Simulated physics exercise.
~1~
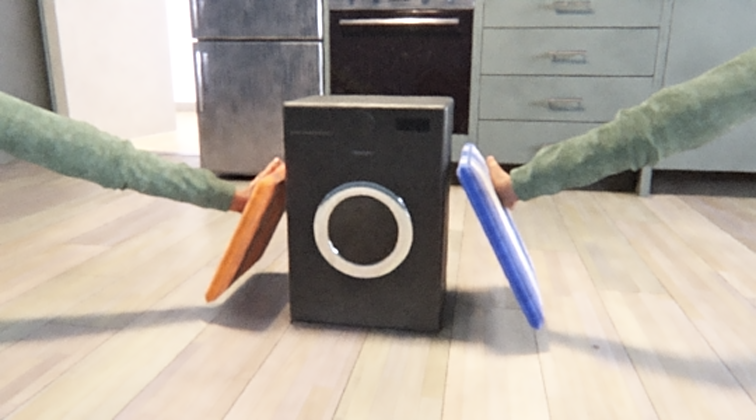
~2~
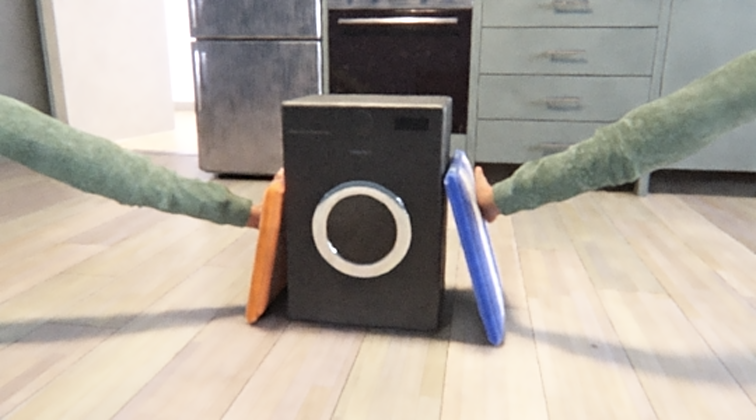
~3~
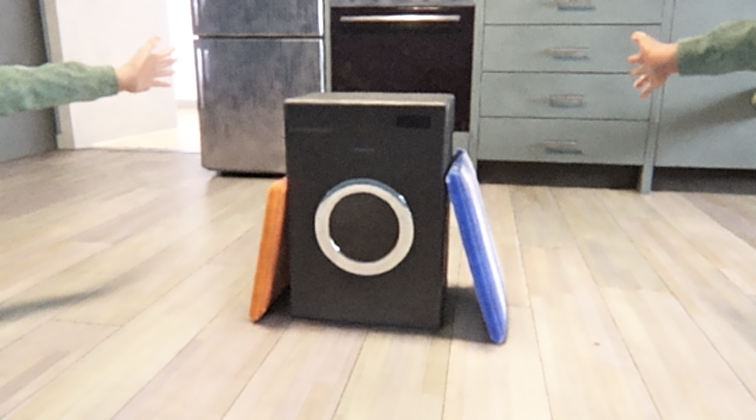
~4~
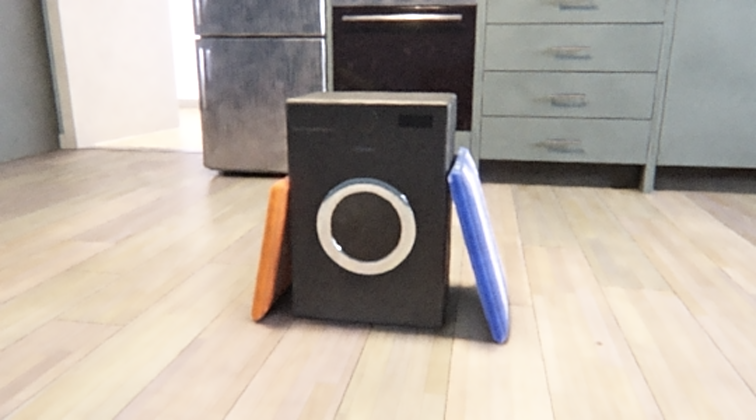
Two arms in green sleeves reach in from the left and right, holding an orange pad and a blue pad on either side of a black machine with a pale ring on its front. The machine stands on a bare, light plank floor, viewed from the front, with grey-green drawers, an oven and a steel fridge behind it. The hands bring the pads inward and rest them against its sides, orange at left and blue at right. Then both hands let go and draw back out of view. Both pads stay propped, leaning against the machine.
